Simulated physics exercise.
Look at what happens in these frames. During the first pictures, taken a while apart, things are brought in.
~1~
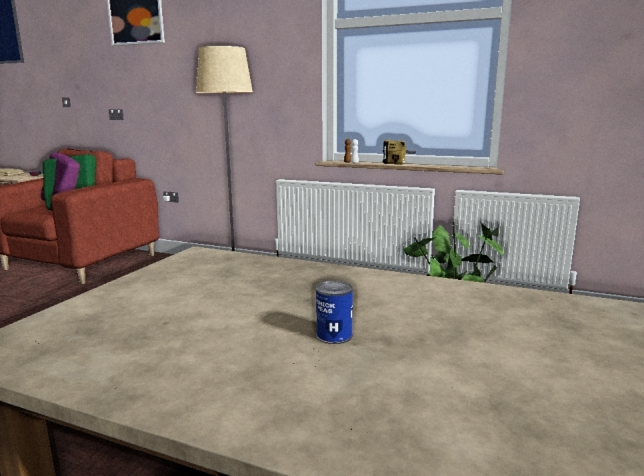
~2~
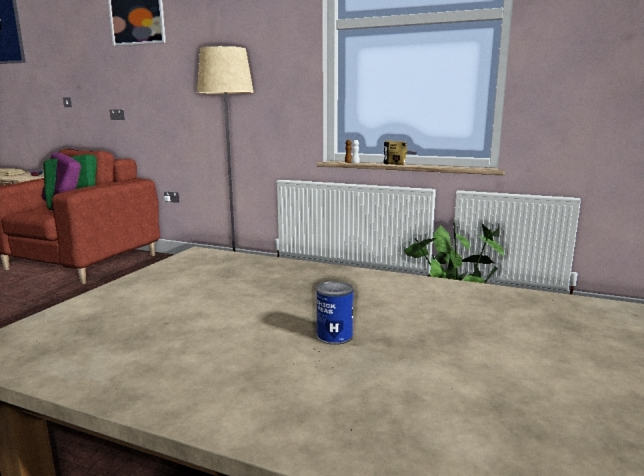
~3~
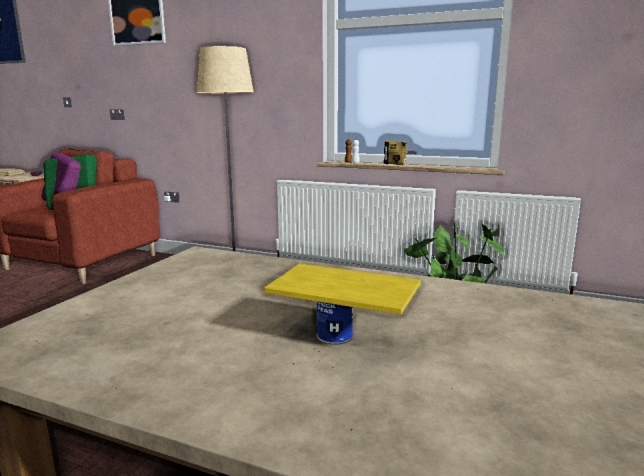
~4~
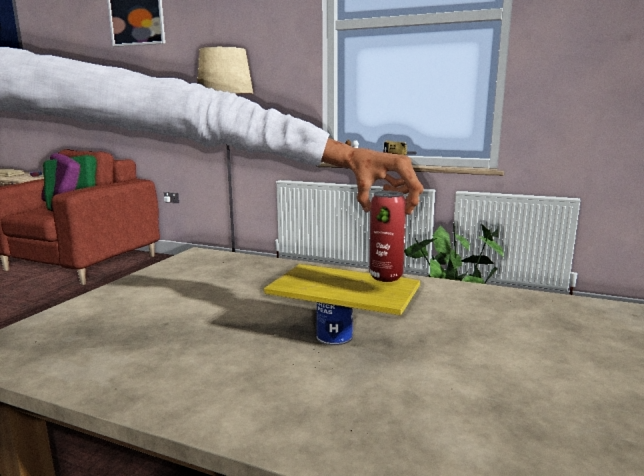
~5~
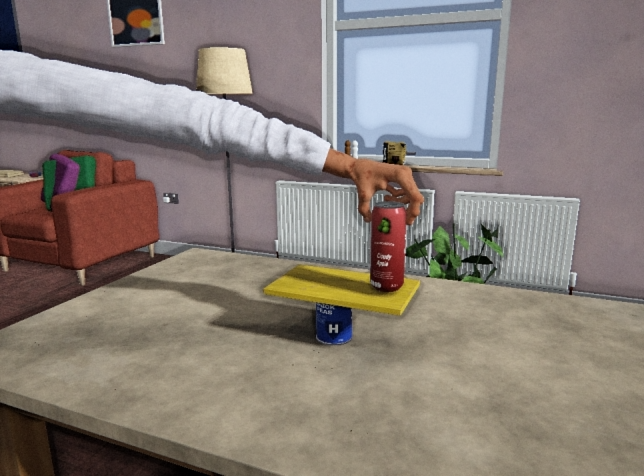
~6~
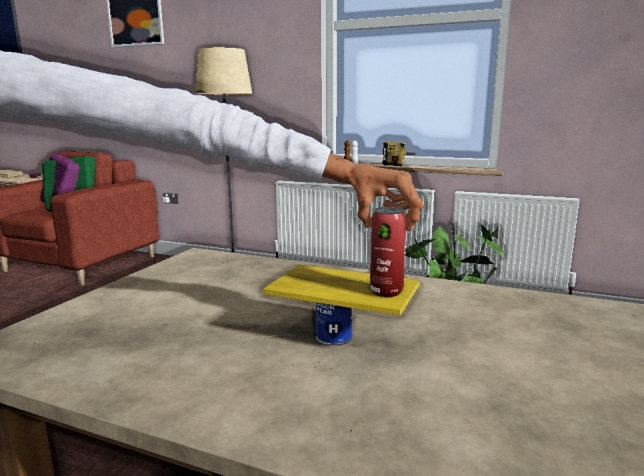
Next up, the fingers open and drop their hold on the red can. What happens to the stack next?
The stack is not secure.
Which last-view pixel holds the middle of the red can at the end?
The object winds up at approximately (492, 353).
Then, 0.50 s after the last picture, red can now fallen; yellow board tipped 55° from how it was.
Then, 0.70 s after the last picture, yellow board tipped 38° from how it was.
At rest, fallen, yellow board and red can; blue tin in place. Seen from the same camera at the end, red can near (491, 353). The stack gives way.
